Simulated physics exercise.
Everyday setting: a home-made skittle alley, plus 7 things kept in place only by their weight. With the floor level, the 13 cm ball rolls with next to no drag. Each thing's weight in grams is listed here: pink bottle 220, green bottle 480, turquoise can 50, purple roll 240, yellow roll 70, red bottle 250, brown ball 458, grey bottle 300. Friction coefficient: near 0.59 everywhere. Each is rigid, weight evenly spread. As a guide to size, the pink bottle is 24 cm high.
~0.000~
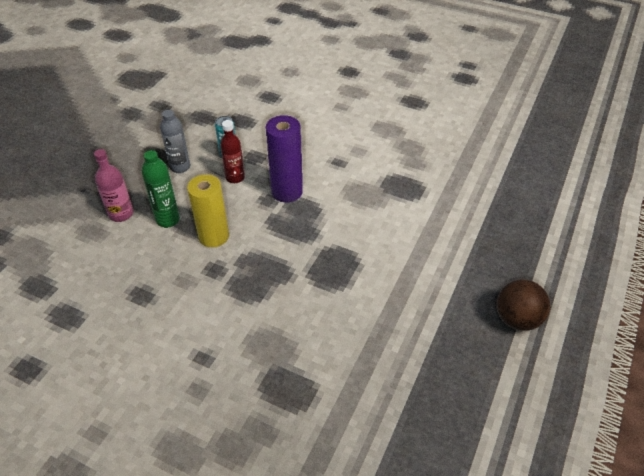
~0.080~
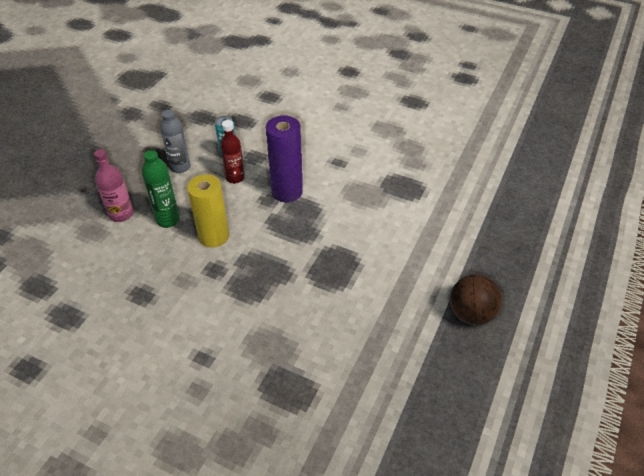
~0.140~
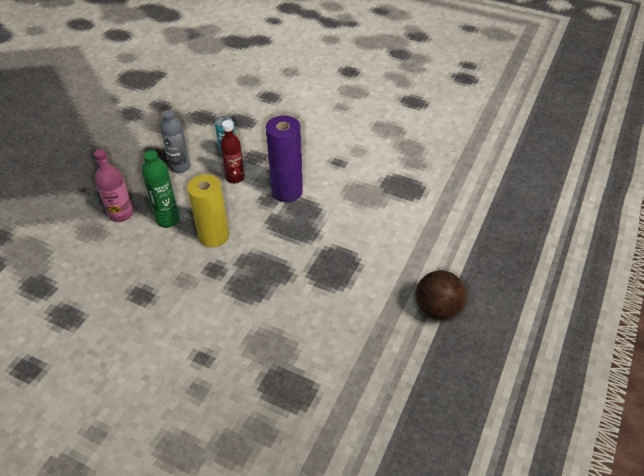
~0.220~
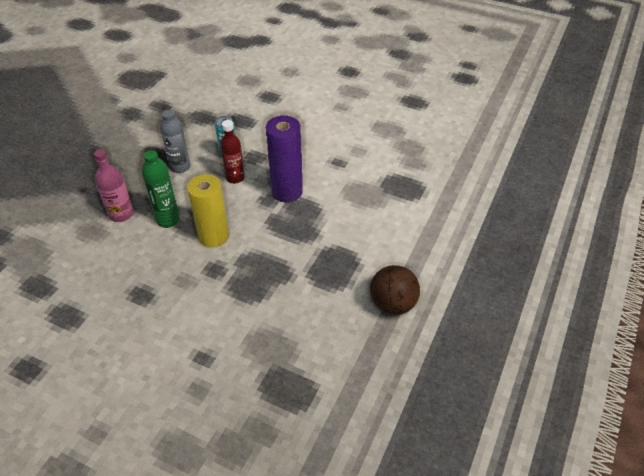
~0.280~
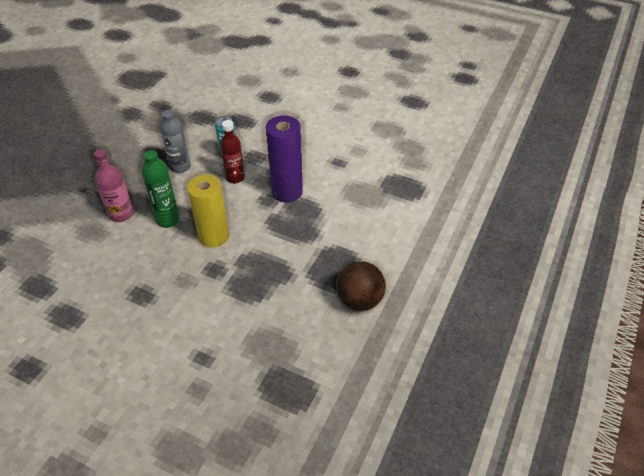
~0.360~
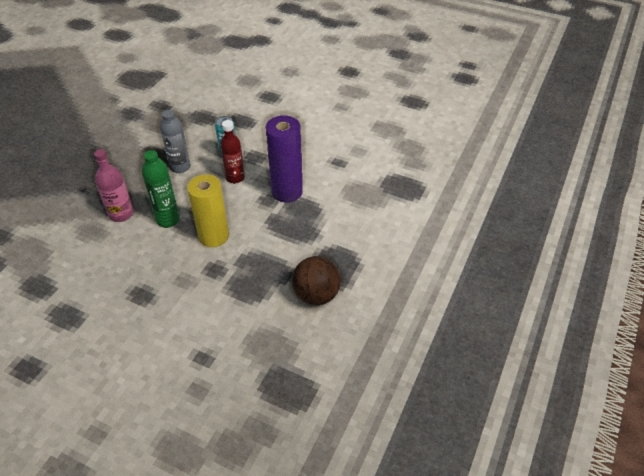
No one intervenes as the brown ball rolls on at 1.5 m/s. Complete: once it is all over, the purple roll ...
... is still standing.
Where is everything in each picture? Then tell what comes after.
In the first frame, 0 cm rolled; brown ball (523, 305); purple roll (285, 160).
In the second frame, 12 cm rolled; brown ball (476, 299).
In the third frame, 21 cm rolled; brown ball (441, 296); red bottle (232, 152).
In the fourth frame, 32 cm rolled; brown ball (395, 290); pink bottle (111, 185).
In the fifth frame, 41 cm rolled; brown ball (361, 286).
In the sixth frame, 53 cm rolled; brown ball (316, 281); purple roll (285, 161).
Around 0.66 s, 97 cm rolled; brown ball near (155, 262).
Around 0.96 s, 140 cm rolled.
Around 1.36 s, 197 cm rolled.
Finally (1.5 s), all 7 still in place (within 8 cm). Final places as that camera would see them, purple roll near (285, 161).
